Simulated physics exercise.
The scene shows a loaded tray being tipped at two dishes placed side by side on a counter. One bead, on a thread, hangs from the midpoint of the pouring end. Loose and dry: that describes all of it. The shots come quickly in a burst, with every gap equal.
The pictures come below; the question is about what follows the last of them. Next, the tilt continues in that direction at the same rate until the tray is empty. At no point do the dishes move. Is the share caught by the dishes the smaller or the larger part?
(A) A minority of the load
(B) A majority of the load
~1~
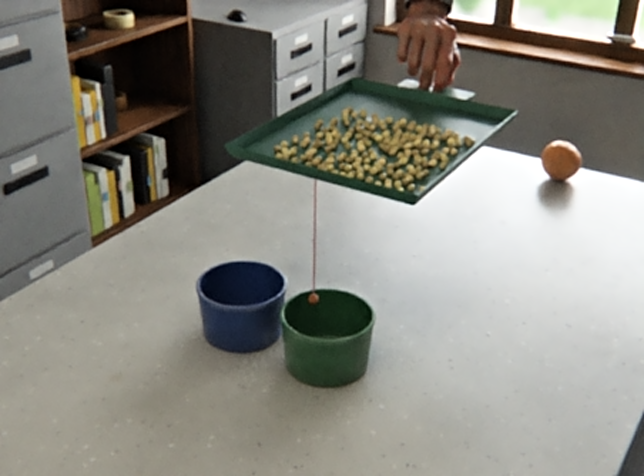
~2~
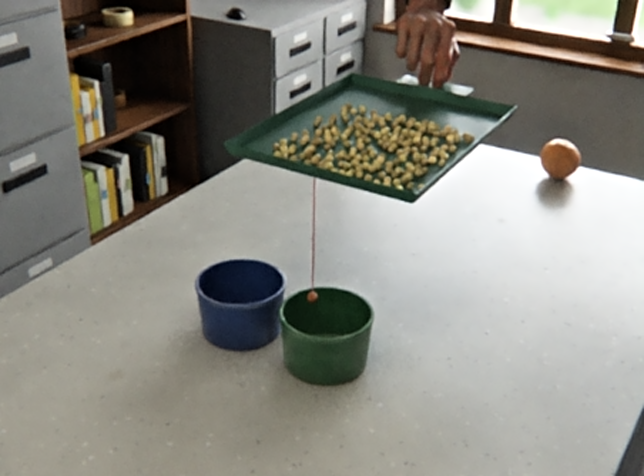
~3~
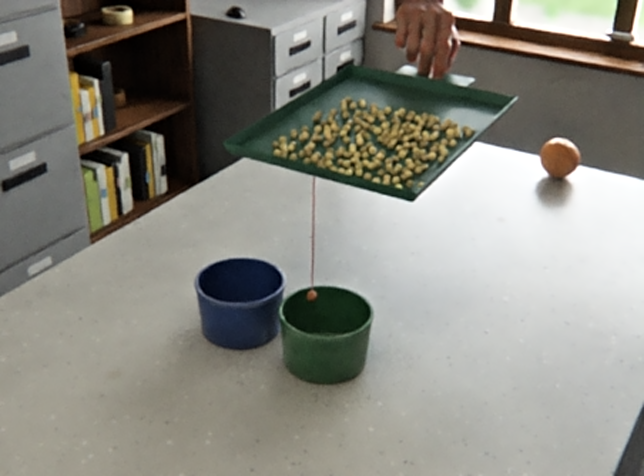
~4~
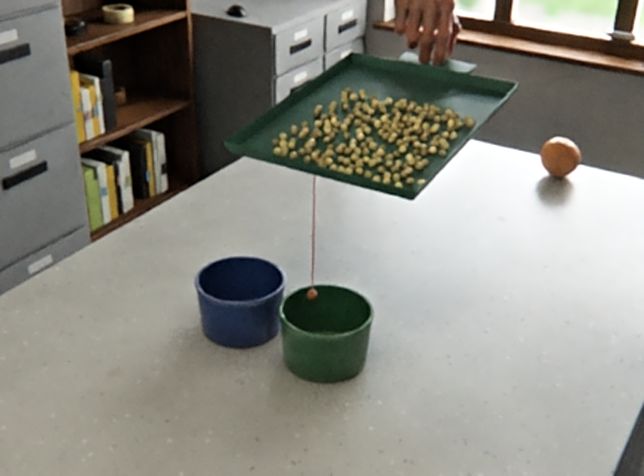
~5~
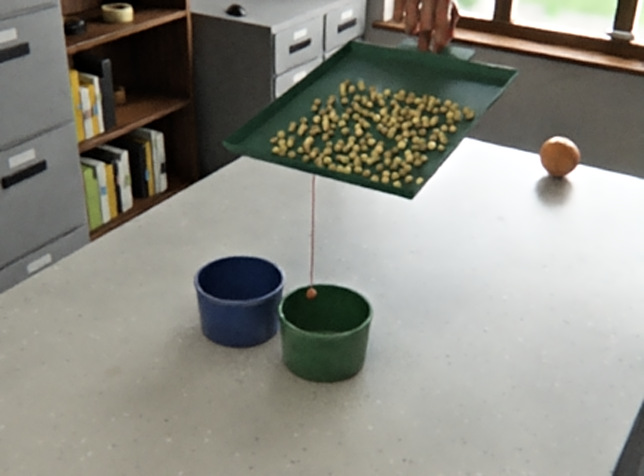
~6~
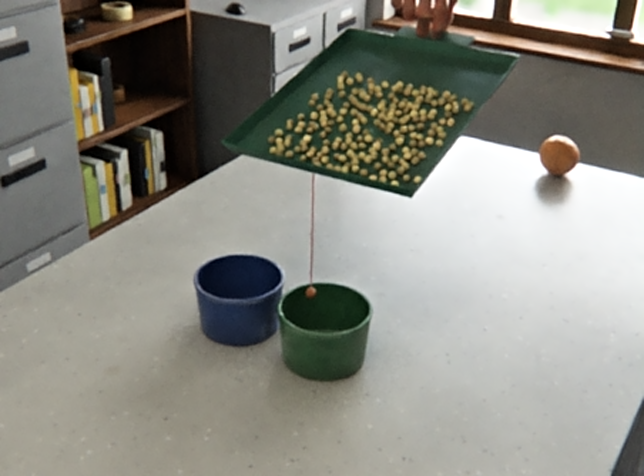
Option A: A minority of the load.
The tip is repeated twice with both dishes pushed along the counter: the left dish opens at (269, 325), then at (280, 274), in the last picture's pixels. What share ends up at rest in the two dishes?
About 70% on the first try and 0% on the second.
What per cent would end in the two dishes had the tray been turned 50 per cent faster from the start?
Estimate: Some 20 %.
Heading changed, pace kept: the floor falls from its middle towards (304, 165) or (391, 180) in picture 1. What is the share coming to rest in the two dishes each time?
50 per cent, then 0 per cent.
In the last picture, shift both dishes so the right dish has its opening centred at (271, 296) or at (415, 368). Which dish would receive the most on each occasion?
Well, first the dish at right, then the dish at left.
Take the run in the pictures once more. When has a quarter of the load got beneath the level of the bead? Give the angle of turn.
About 85 degrees.
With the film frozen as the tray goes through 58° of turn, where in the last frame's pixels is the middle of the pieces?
Near the pixel (324, 156).
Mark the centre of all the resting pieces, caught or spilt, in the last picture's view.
Close to (262, 384), more or less.
Shortly afterwards, tray tipped steeply; all but a few on the tray; only a few in the right dish; only a few outside both; only a few in the air.
Next, tray tipped right over; a little in the right dish; a little in the left dish; near two thirds outside both; a little in the air.
Some moments later, tray tipped past a quarter turn; a little in the right dish; a little in the left dish; the bulk outside both.
In the end, tray tipped past a quarter turn; a little in the right dish; a little in the left dish; the bulk outside both.
